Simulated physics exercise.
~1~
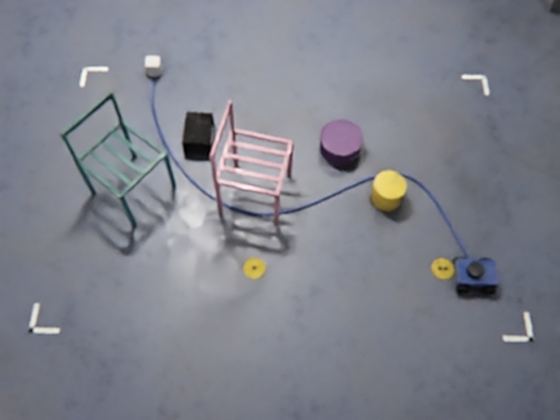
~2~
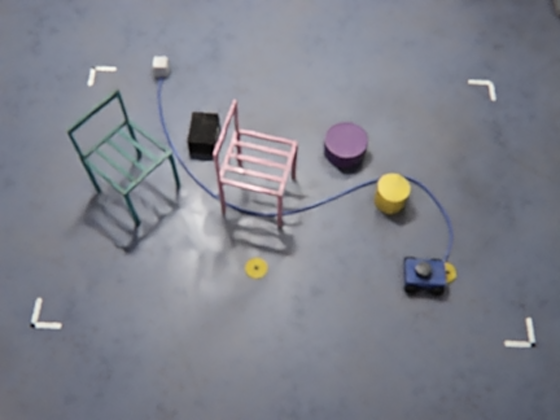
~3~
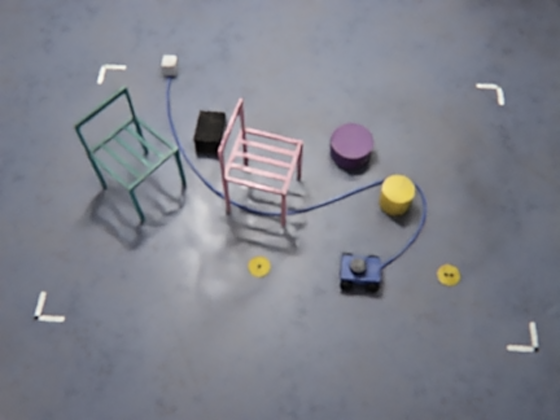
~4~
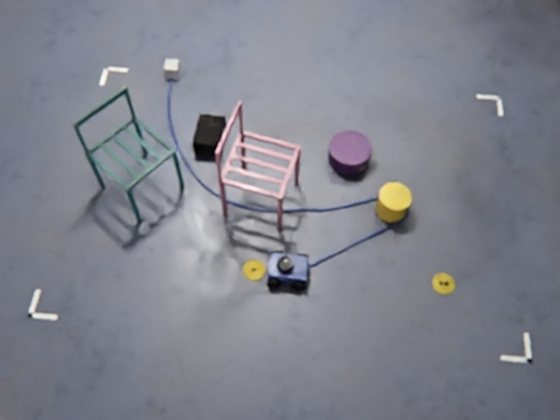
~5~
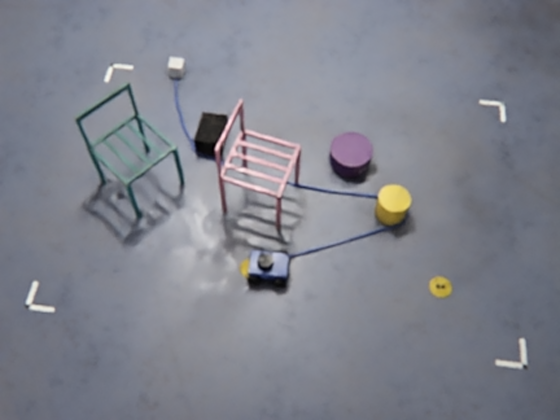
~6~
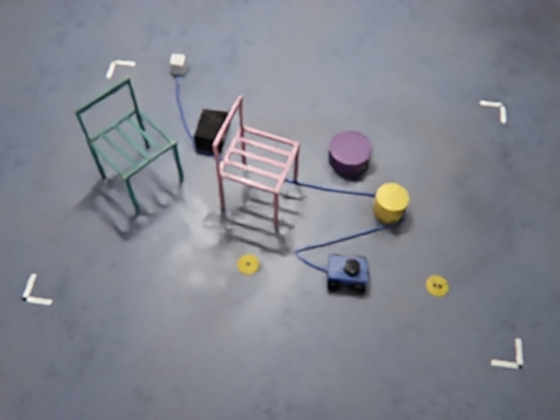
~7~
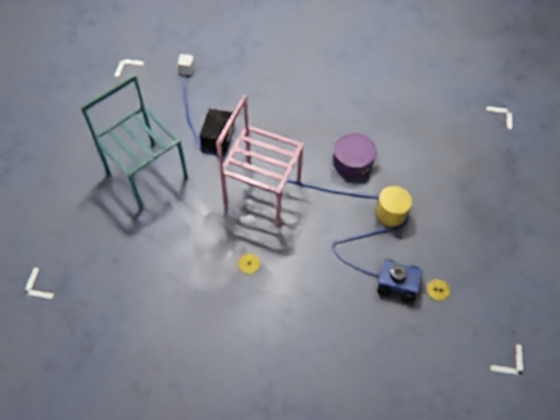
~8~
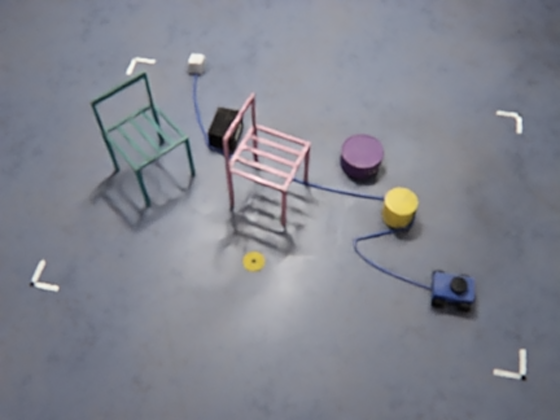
A pink chair stands mid-floor on a grey workshop surface marked with tape corners, seen from high above, with a teal chair to its left, a black carton between them, and a purple bucket and yellow tub to its right. A blue lead curves from a small white plug at the upper left, past the pink chair and around the tub, to a small blue cart. The cart rolls left to the yellow mark below the pink chair, pulling the lead tighter around the tub. It then heads back right, the lead bending slackly behind it, and ends at the lower right, with the tub still in place.
